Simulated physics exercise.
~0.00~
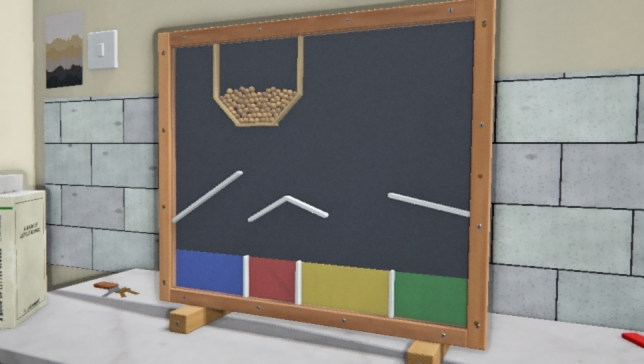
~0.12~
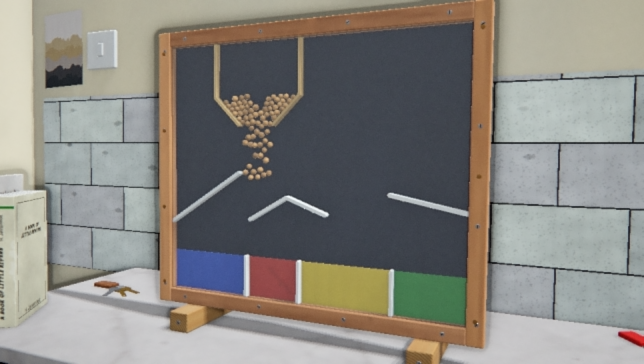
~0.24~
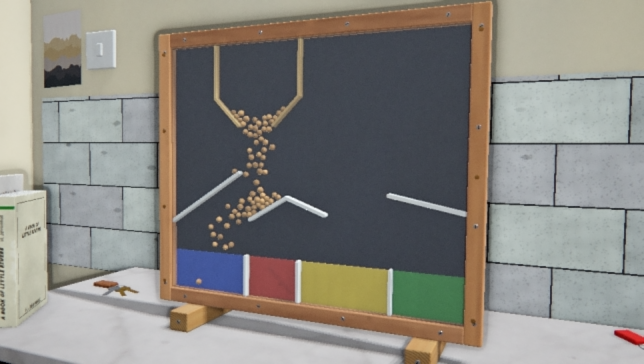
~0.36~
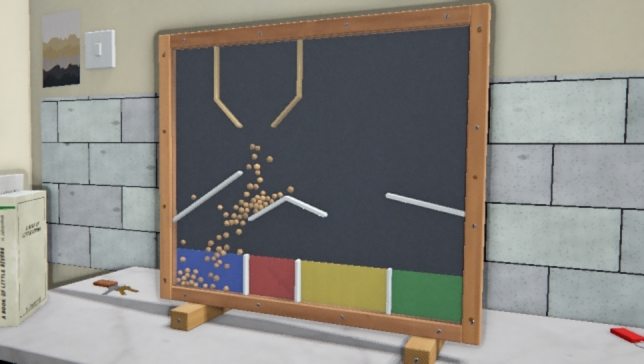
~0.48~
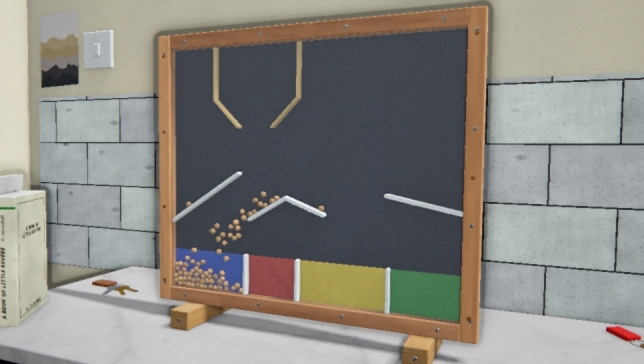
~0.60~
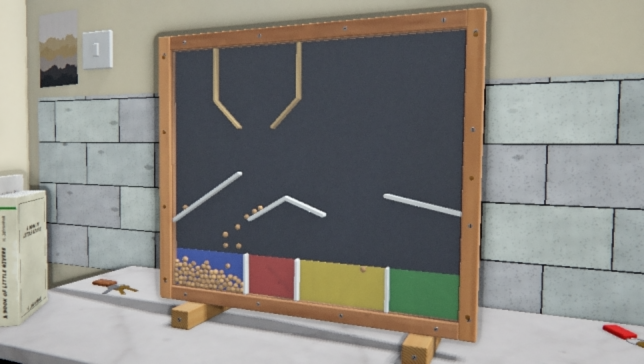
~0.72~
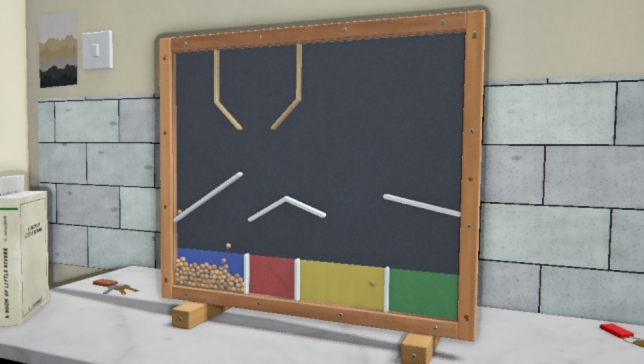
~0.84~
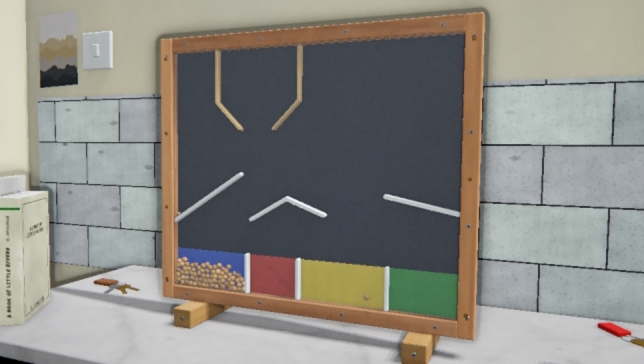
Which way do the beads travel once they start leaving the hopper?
The beads move down, dropping past the ledges towards the bins at the bottom.
